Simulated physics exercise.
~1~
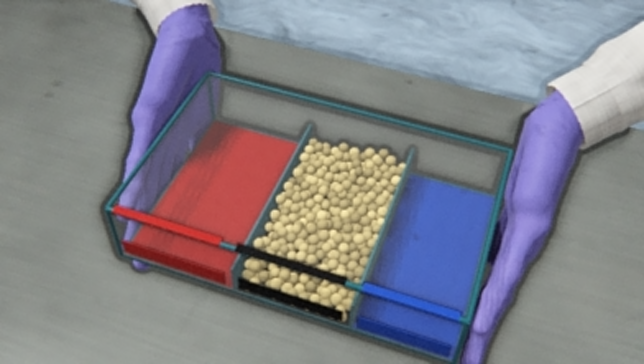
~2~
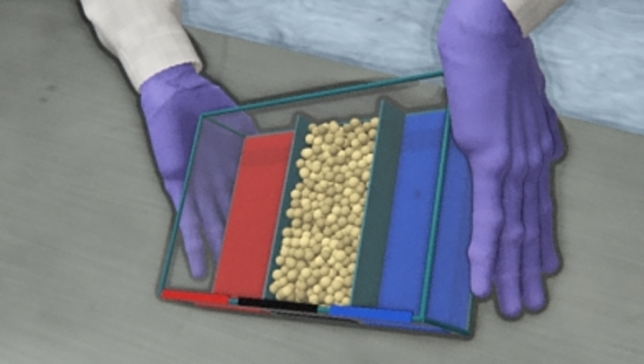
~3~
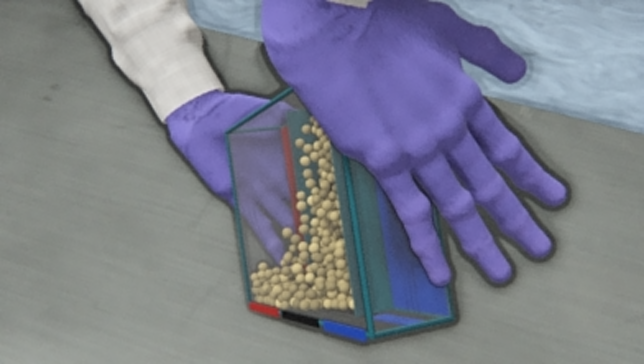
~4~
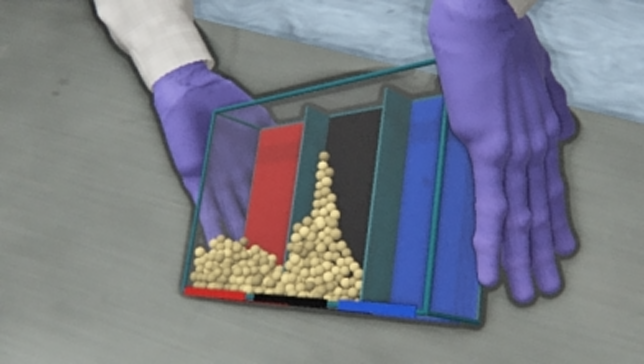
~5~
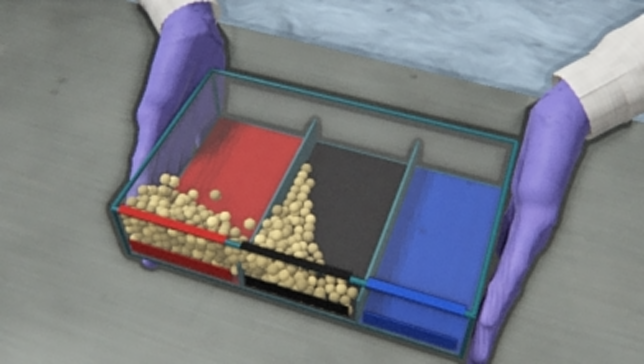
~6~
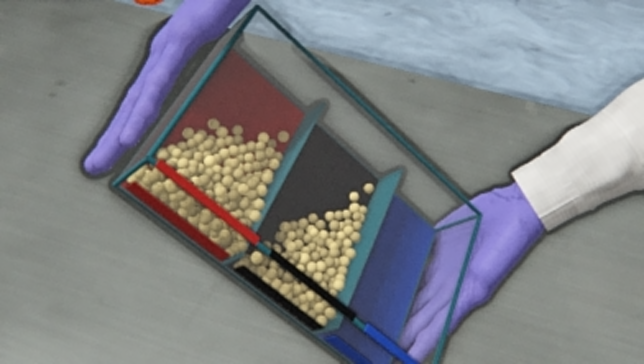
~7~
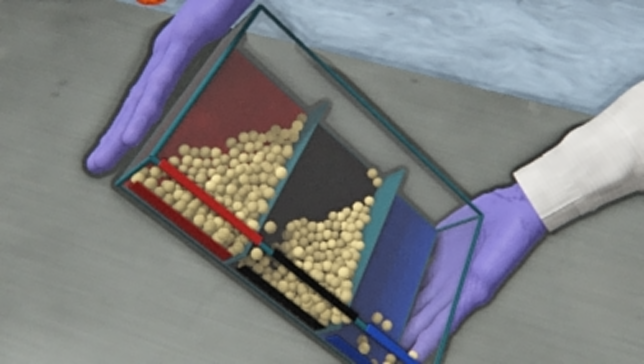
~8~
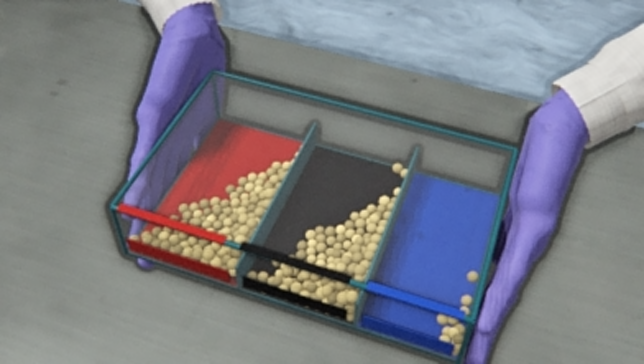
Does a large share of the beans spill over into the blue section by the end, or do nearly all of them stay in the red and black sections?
Nearly all of them stay in the red and black sections, which both hold large piles. Only a handful of beans ends up in the blue section.
